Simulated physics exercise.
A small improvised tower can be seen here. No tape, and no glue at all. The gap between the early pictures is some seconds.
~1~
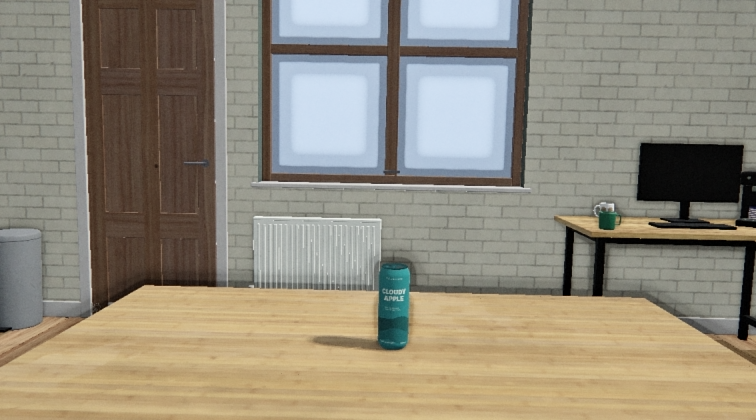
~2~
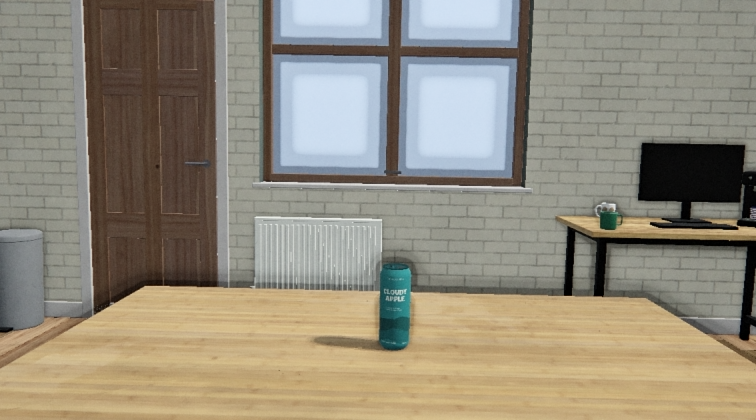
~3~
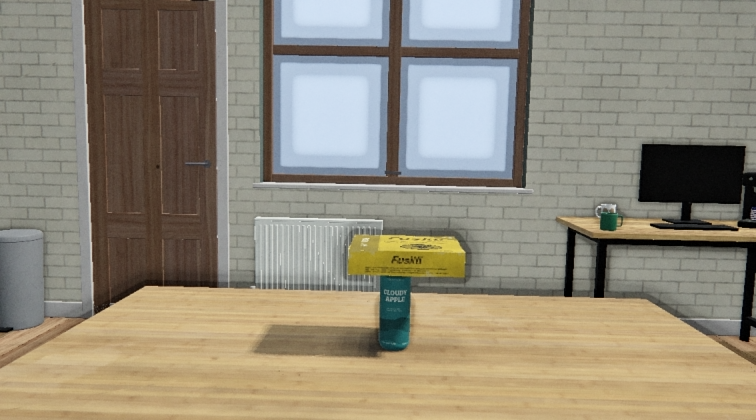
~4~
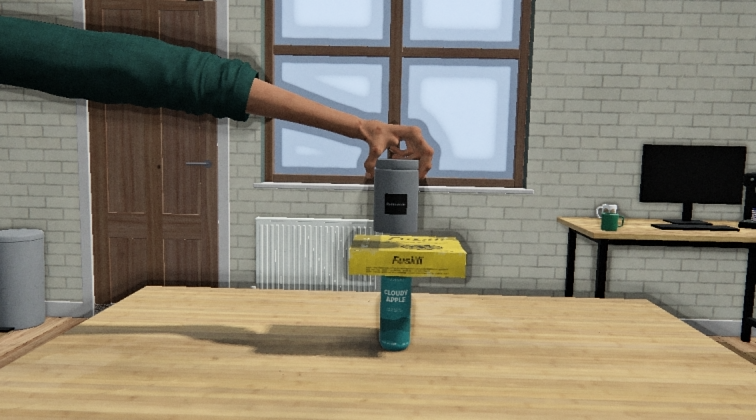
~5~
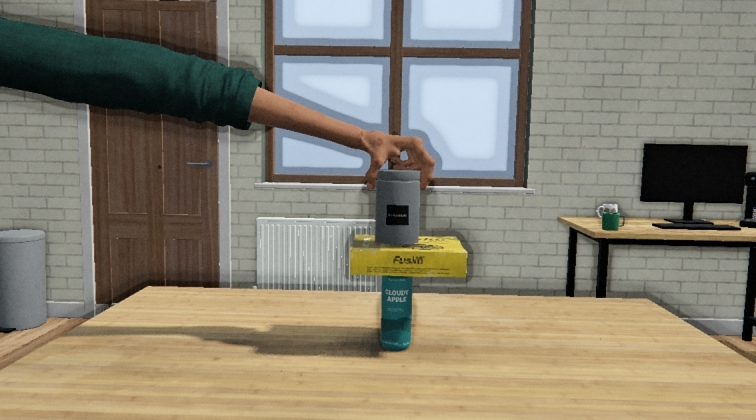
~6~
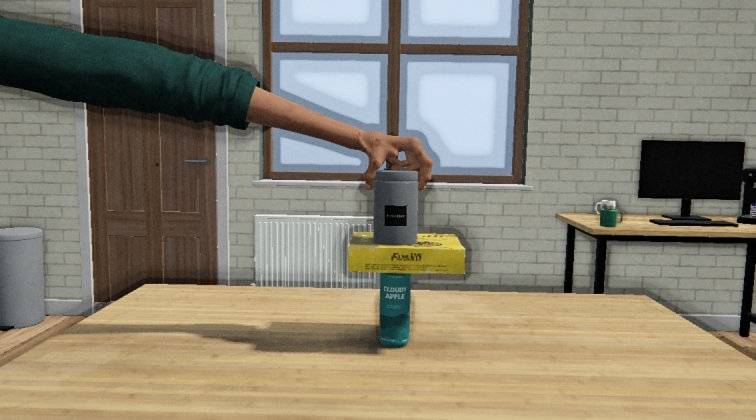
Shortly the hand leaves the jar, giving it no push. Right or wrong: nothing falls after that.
Right.
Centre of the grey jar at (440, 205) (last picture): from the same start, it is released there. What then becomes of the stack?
Result: The stack tips over.
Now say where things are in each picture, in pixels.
In the first frame, the last thing is not in view yet; turquoise can (394, 306).
In the second frame, the last thing is not in view yet; turquoise can (395, 306).
In the third frame, the last thing is not in view yet; turquoise can (395, 307).
In the fourth frame, on its way; grey jar (396, 195); turquoise can (396, 307).
In the fifth frame, on its way; grey jar (398, 206); turquoise can (397, 307).
In the sixth frame, in place under the hand; grey jar (396, 207); turquoise can (395, 304).
Then, 0.10 s later than the last frame, all is still.
Then, 0.40 s later than the last frame, grey jar resting near (396, 207).
When it is over, all 3 as before. End places, in pixels of the last picture, grey jar near (396, 207). The stack stays up.
